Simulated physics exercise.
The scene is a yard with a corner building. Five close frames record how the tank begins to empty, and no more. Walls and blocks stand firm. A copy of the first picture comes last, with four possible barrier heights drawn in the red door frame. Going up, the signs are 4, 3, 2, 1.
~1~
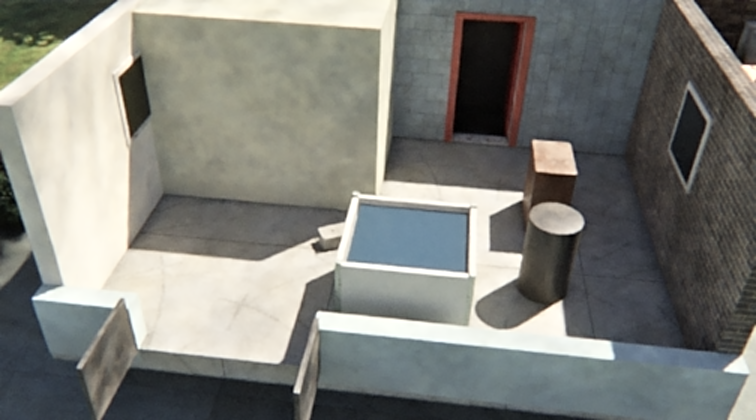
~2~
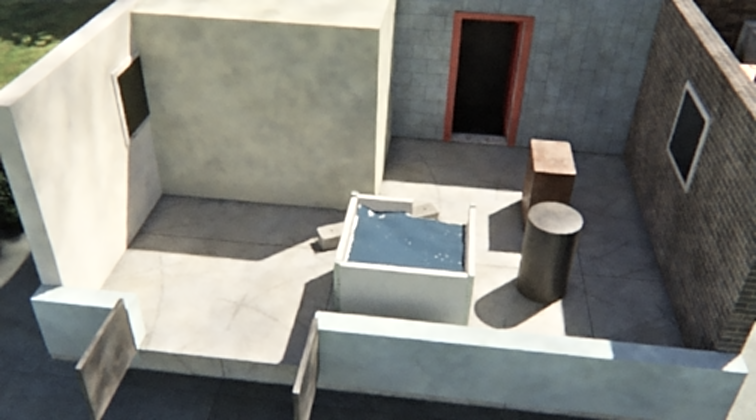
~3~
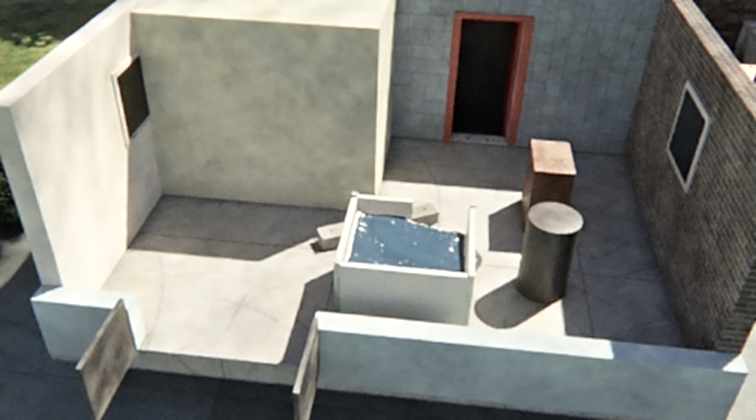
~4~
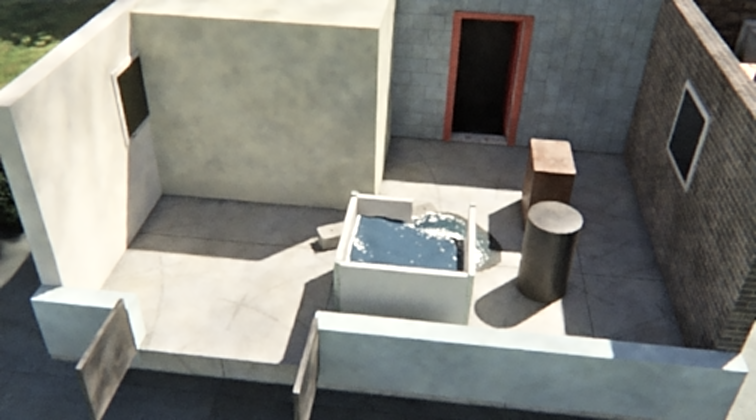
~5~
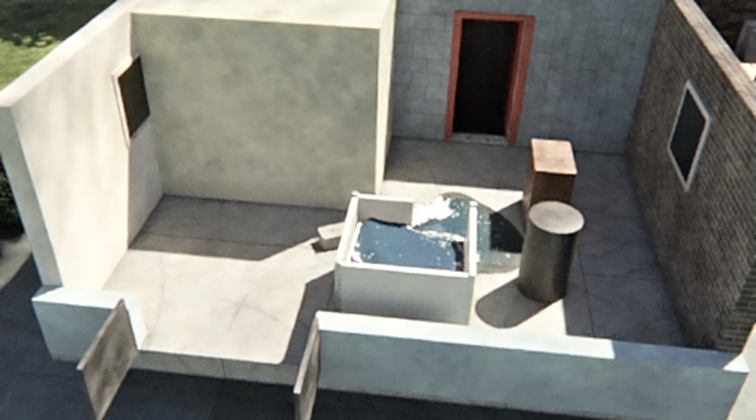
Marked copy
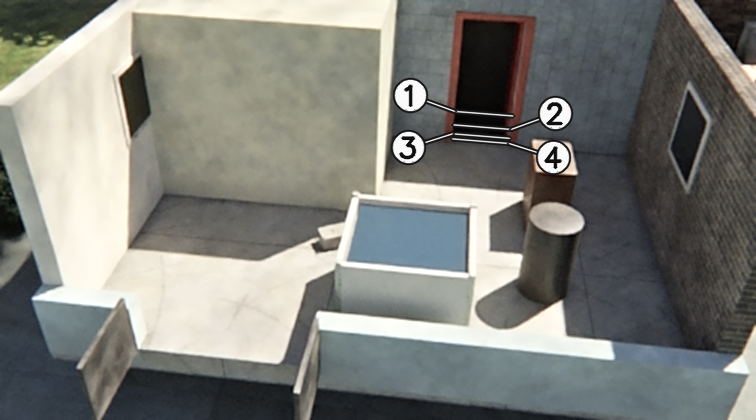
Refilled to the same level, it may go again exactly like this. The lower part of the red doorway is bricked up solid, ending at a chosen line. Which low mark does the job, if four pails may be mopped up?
The limit is 2.
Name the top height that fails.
Height 3.
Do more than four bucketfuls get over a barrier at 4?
Yes, it does.
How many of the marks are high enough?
Two.
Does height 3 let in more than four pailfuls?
Yes, it does.
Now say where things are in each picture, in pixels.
In the first frame, water in the tank at rest, its middle at (410, 239); foot of the red doorway at (480, 143); open gate at (227, 299).
In the second frame, water covers 1 % of the ground, its front hidden from here.
In the third frame, water covers 3 % of the ground, its front hidden from here.
In the fourth frame, water covers 5 % of the ground, its front hidden from here.
In the fifth frame, front seen at (458, 194), 9 % of the ground wet.
On the marked copy, 1 at (483, 113); 2 at (482, 127); 3 at (481, 136); 4 at (480, 141); from the bottom up 4, 3, 2, 1.
If 1 is chosen, nothing gets over.
If 2 is chosen, a bucket or two gets in.
If 3 is chosen, about 14 bucketfuls get in.
If 4 is chosen, dozens of bucketfuls pour in.
